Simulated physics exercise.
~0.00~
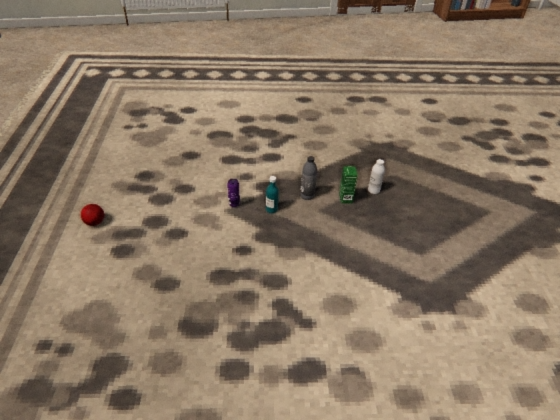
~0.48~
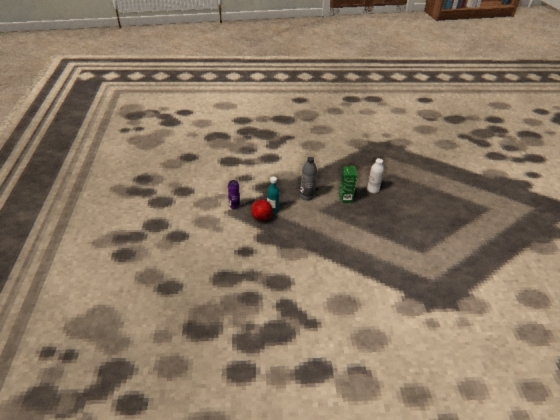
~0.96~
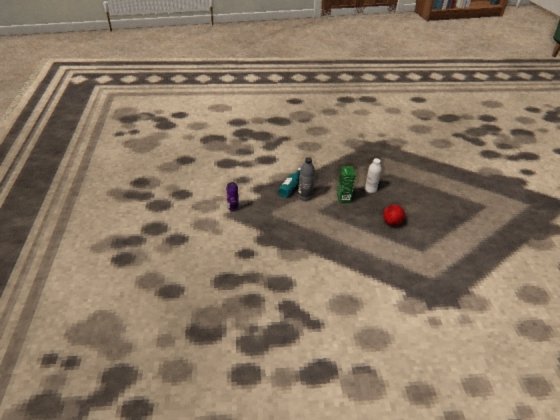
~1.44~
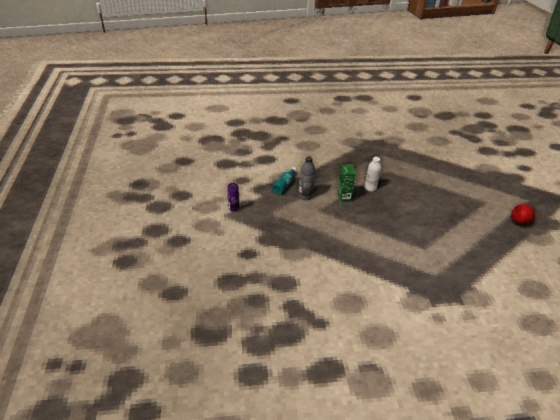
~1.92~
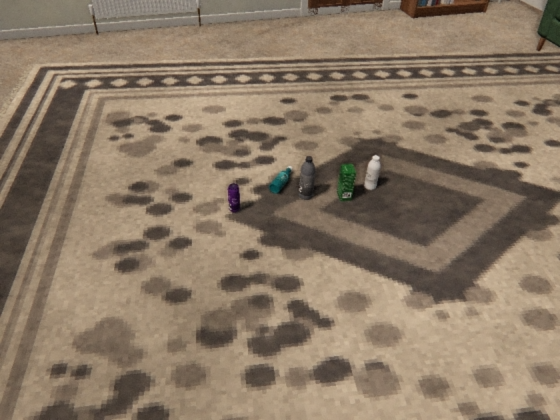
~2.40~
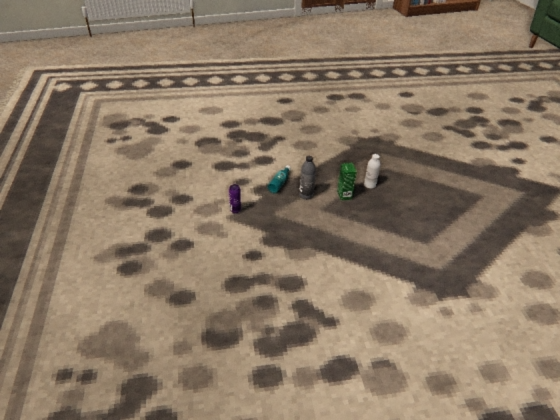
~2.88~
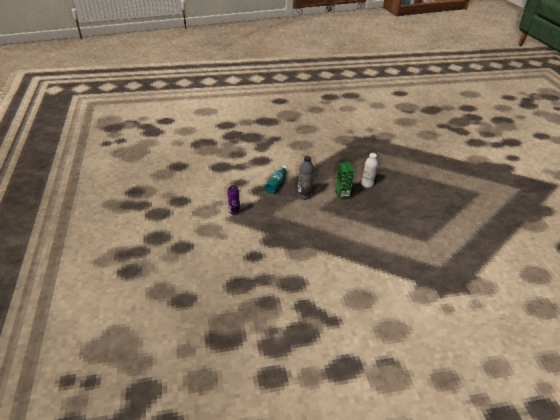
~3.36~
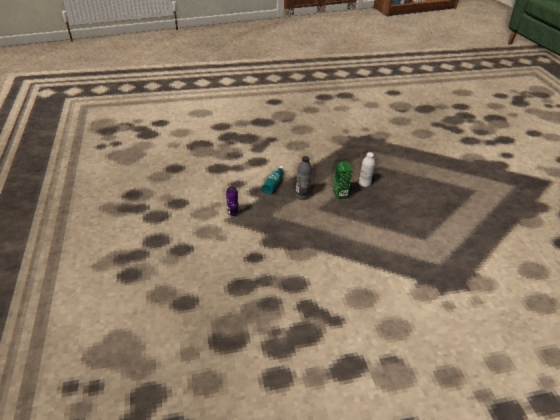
A red ball rolls from left to right across a patterned carpet, knocks over the turquoise bottle in a loose row of household items, and continues out of view on the right, leaving the bottle on its side while the purple can, grey bottle, green carton and white bottle stay standing.
